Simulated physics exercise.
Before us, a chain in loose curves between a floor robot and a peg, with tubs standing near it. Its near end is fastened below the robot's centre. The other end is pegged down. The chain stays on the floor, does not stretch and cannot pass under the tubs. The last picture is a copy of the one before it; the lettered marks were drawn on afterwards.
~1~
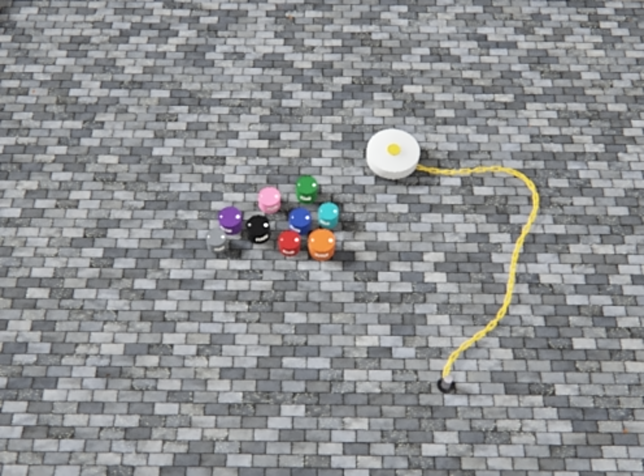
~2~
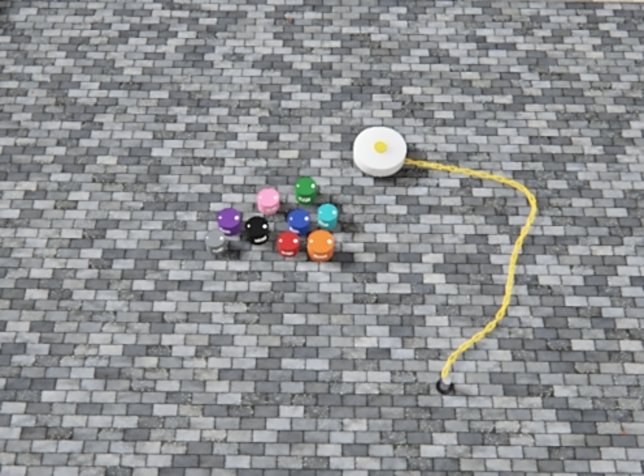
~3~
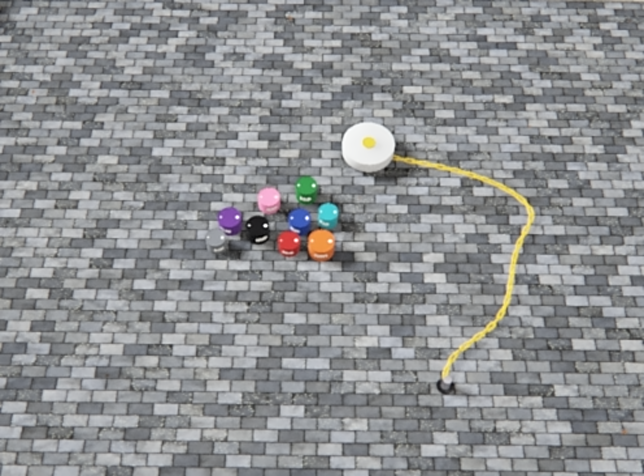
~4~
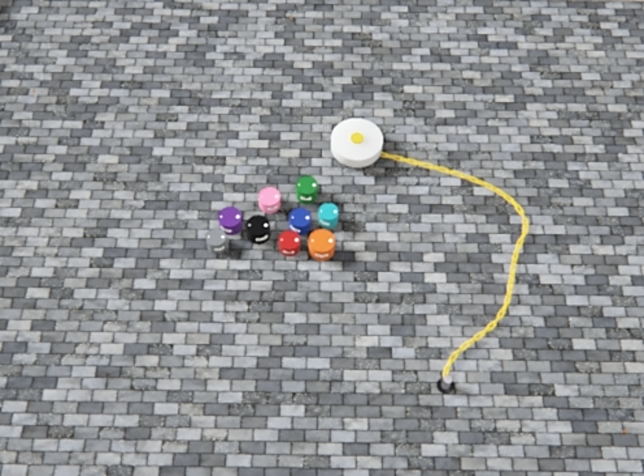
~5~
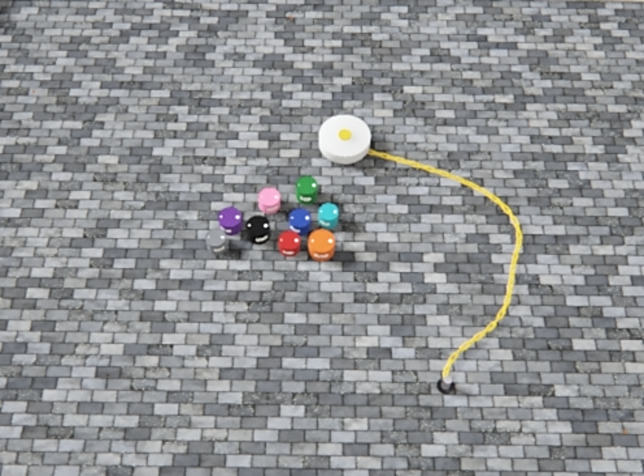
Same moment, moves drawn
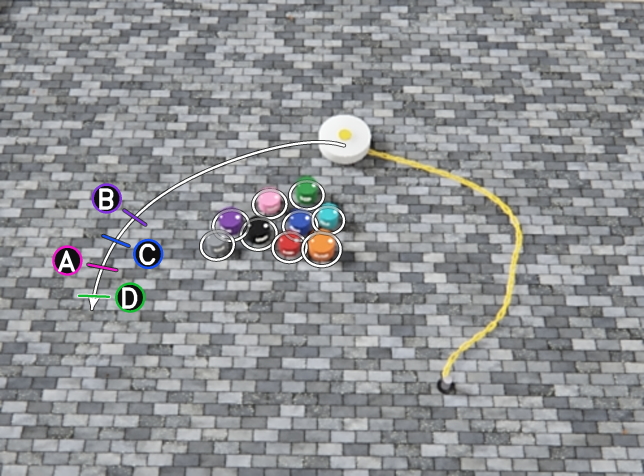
A round white robot with a yellow dot slid slowly left and slightly upward across gray bricks, drawing the upper part of its loosely curving yellow chain along, while the small colorful tubs nearby stayed still.
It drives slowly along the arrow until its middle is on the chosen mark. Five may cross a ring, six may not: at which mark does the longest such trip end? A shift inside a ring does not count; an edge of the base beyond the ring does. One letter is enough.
It should halt at B.
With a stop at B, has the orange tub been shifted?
No.
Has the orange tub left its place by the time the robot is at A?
By then, yes.
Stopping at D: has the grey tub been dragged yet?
By then, yes.
On the marked copy, A at (102, 267); B at (135, 218); C at (116, 241); D at (94, 296); the route from (344, 146) via (183, 182) to (92, 309).
With B. Early on, robot (265, 145).
Further on, robot (190, 173).
At the end, robot (133, 213); pink tub (268, 208); blue tub (297, 227); green tub (289, 209); turquoise tub (317, 226); four over the rings.
As for the rest, A has nine over the rings; C has seven over the rings; D has nine over the rings.
